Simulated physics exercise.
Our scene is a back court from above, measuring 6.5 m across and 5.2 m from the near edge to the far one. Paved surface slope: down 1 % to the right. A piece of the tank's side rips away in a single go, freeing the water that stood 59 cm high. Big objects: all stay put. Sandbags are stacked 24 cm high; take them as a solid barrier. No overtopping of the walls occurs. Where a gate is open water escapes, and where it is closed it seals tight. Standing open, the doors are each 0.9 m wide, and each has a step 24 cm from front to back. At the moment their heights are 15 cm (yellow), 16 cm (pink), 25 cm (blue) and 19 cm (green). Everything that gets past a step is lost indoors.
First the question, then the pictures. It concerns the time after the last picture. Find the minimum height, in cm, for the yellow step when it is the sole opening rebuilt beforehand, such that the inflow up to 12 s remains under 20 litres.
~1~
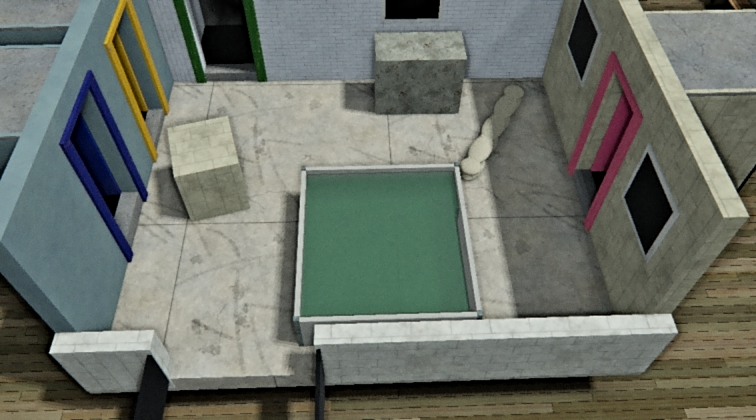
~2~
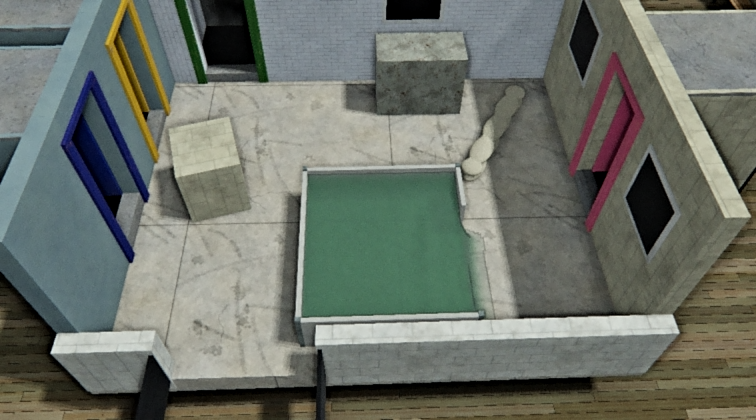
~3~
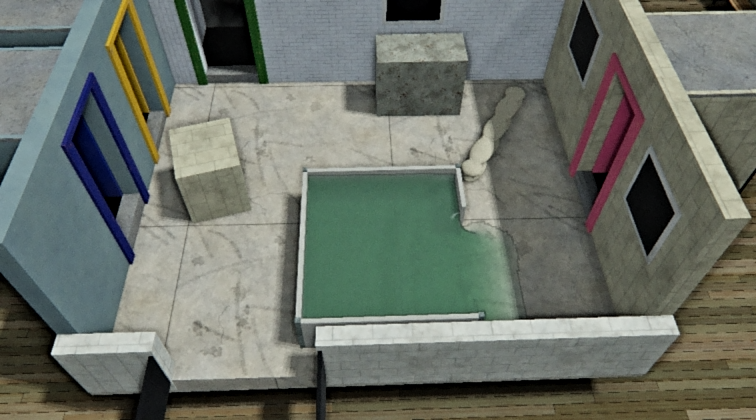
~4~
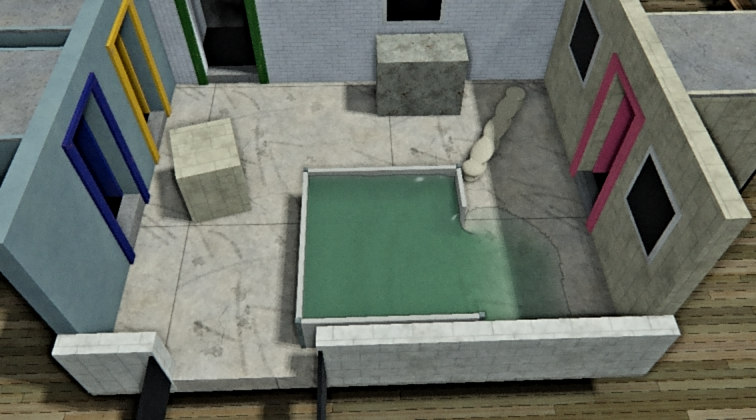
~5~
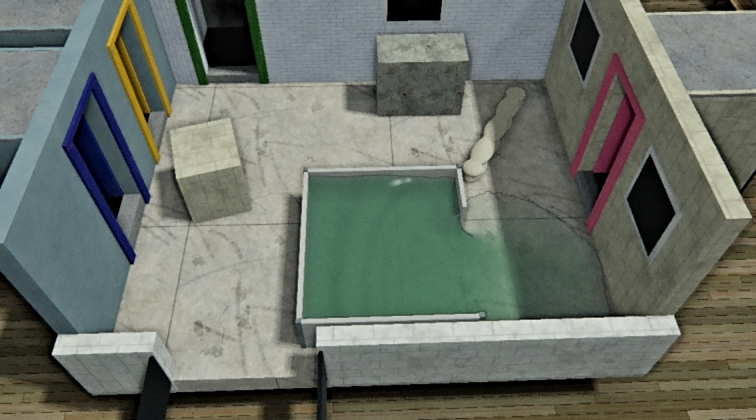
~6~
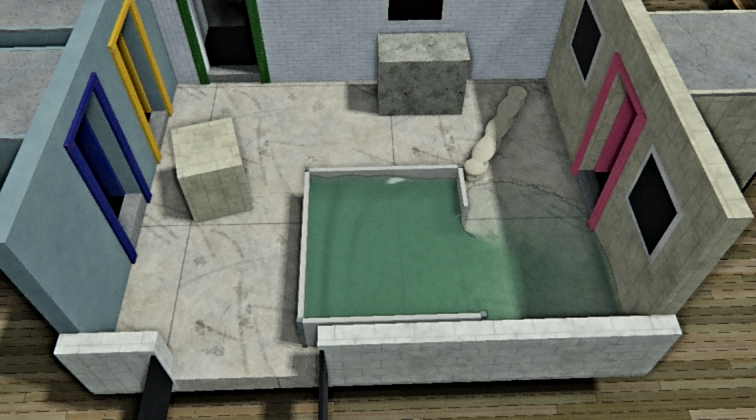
The minimum height is about 6.5 cm.
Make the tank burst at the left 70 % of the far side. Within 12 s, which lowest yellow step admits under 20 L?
Estimate: Near 17 cm.
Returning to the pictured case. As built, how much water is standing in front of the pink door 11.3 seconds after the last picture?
Depth: Near 13.5 cm.
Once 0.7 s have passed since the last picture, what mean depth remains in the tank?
39 cm, roughly.
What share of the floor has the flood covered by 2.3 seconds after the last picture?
30 %.
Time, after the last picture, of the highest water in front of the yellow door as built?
Some 6.5 s, more or less.
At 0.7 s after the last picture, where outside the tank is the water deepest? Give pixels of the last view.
(615, 348).
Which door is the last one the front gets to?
Door: Blue.
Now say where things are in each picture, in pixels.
The first frame shows still water, 59 cm deep, in the tank at (384, 239); the yellow door at (142, 87) is dry.
In the second frame, the front is at (483, 281), 0.3 m from the gap at (465, 276); 0.3 m2 of floor is wet, 59 cm left at the back.
In the third frame, the front is at (512, 252), 0.7 m from the gap at (465, 278); 1.2 m2 of floor is wet, 59 cm left at the back.
In the fourth frame, the gap is at (465, 278), the front 1.3 m out at (554, 265); the back of the tank holds 59 cm.
In the fifth frame, the front is at (598, 283), 1.8 m from the gap at (466, 278); 3.7 m2 of floor is wet, 57 cm left at the back.
In the sixth frame, the gap is at (467, 278), the front 2.0 m out at a hidden place; the back of the tank holds 51 cm; 5.0 m in a straight line remain to the yellow door at (146, 89).
Then, 0.7 s after the last picture water covers 20 % of the floor, deepest (58 cm) near (615, 348); it has not reached the yellow door.
Then, 2.3 s after the last picture water covers 30 % of the floor, deepest (48 cm) near (547, 84); it has not reached the yellow door.
Then, 11.3 s after the last picture water covers 95 % of the floor, deepest (16 cm) near (551, 97); 7 cm at the yellow door, 0 litres in over its 15 cm step.
At the yellow door as built, the water peaked near 12 cm, 6.7 s after the last picture.
Run again over the same 12 s with other heights there, 26 litres in over 6 cm, 15 litres over 7 cm. The limit of 20 litres is kept from about 6.5 cm up.
